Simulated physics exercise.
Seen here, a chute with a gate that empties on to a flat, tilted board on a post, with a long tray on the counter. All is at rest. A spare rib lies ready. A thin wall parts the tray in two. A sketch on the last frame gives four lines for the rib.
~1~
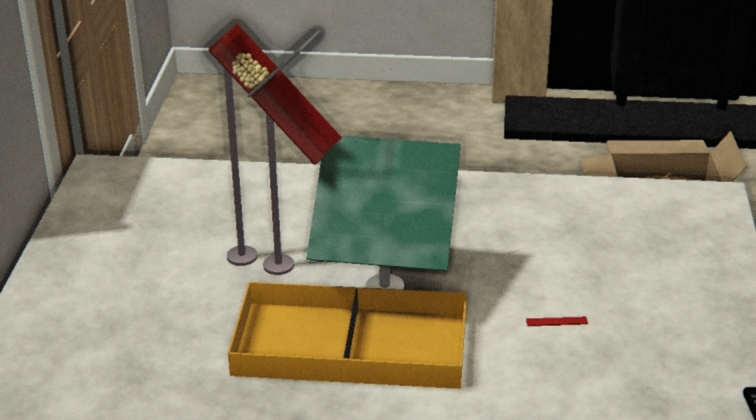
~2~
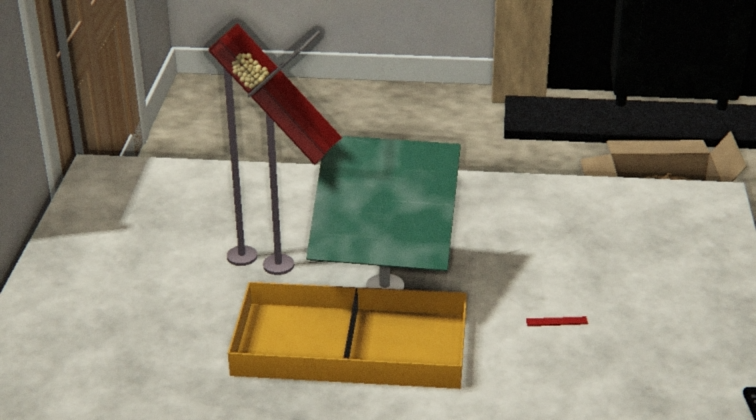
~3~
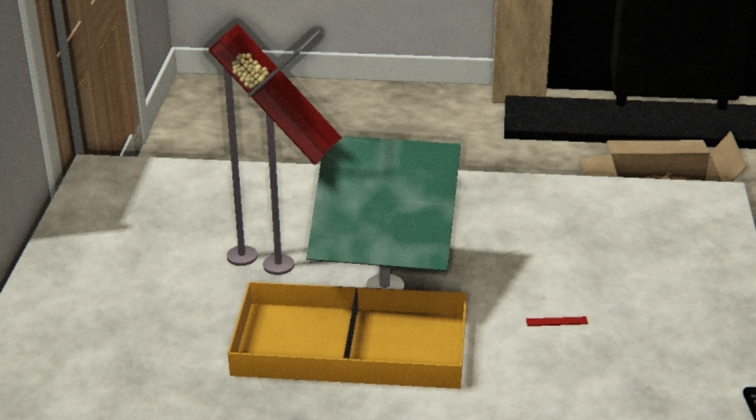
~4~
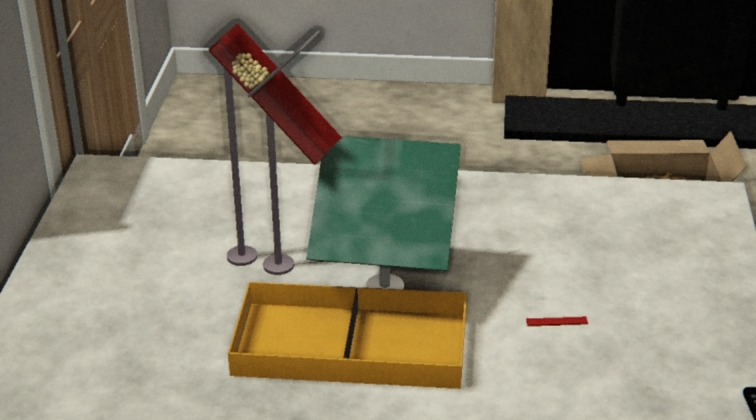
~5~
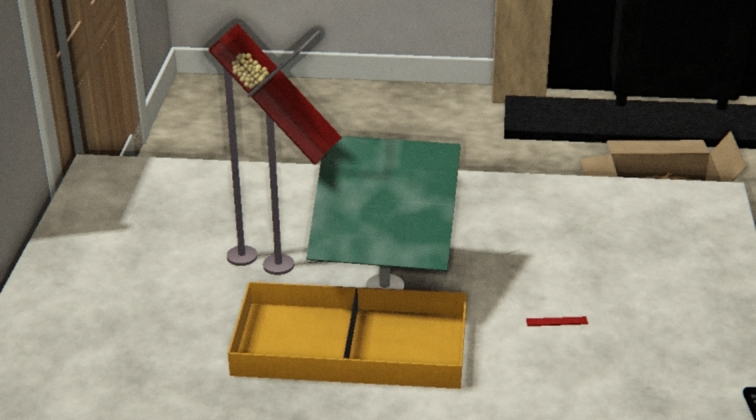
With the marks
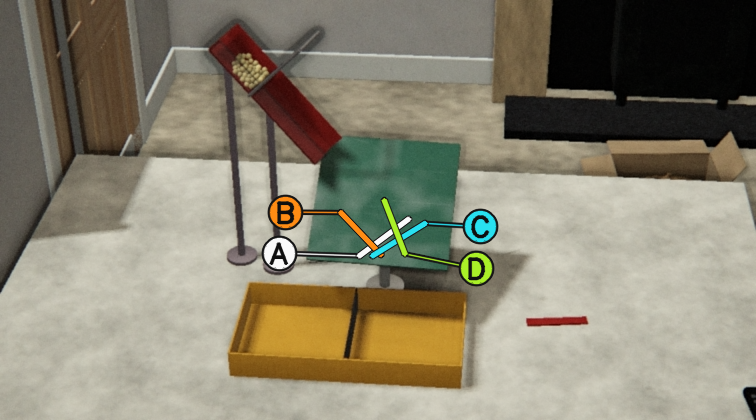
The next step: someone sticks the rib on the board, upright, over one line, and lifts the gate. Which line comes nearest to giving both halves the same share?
It is C.
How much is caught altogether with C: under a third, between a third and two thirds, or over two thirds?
Over two thirds.
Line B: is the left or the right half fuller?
Right.
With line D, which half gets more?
More lands on the right.
On the marked copy, line A from (408, 219) to (359, 255); line B from (340, 212) to (381, 254); line C from (425, 223) to (372, 255); line D from (384, 200) to (404, 253).
If A is chosen, of what is caught, all but a few in the left half, a small share in the right.
If B is chosen, of what is caught, only a few in the left half, all but a few in the right.
If C is chosen, of what is caught, close to half in the left half, close to half in the right.
If D is chosen, of what is caught, a small share in the left half, all but a few in the right.
